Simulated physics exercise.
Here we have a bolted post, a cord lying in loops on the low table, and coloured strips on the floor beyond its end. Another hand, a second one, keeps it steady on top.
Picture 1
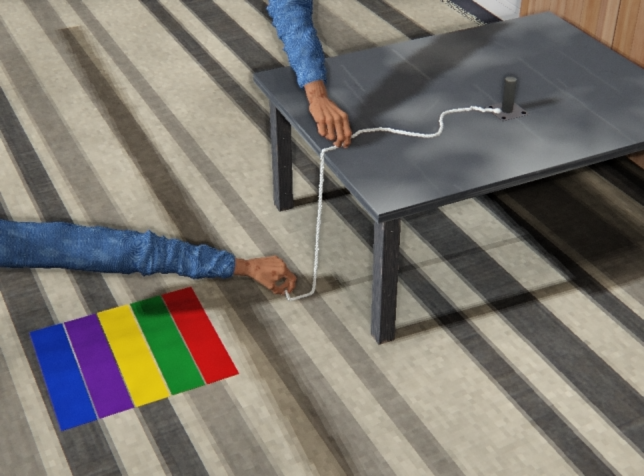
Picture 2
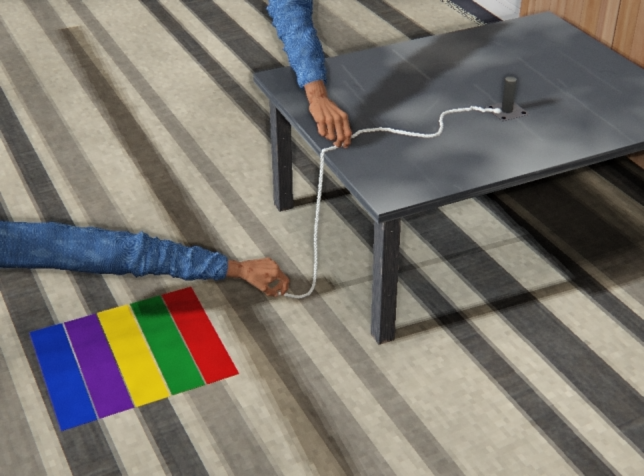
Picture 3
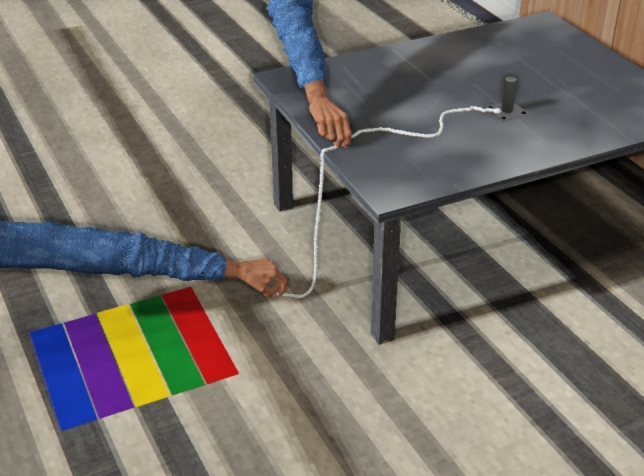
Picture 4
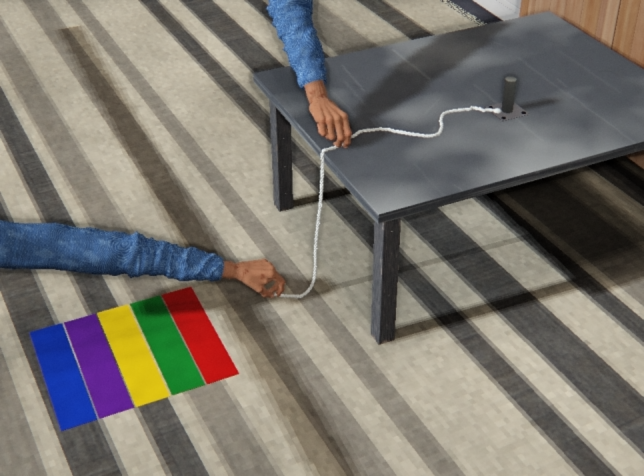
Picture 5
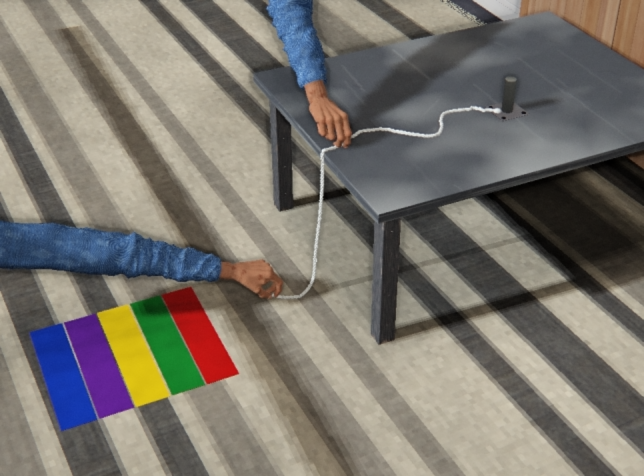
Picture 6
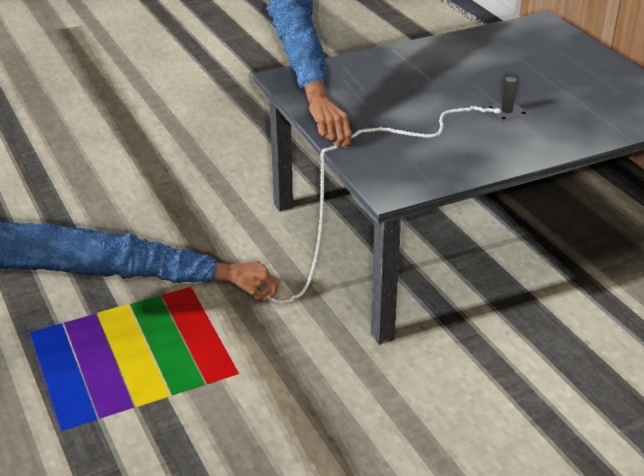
A hand near the floor drawing the end of a white cord slightly left while another hand steadies it on a low table.
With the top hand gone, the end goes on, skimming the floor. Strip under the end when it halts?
Yellow strip.
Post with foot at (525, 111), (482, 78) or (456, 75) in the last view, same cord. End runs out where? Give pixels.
Around (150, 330), then (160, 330), then (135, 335).
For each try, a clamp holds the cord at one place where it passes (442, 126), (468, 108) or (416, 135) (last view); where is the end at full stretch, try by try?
For the three tries you'd see (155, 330), (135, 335) and (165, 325).
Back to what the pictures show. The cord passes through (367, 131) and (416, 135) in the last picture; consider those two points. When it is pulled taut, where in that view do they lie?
In that view they reach (338, 149) and (384, 138).
Soon after, end near (198, 317); over red.
After that, end near (154, 330); over green.
At the stop, end near (127, 338); over yellow. It gets as far as the yellow strip.
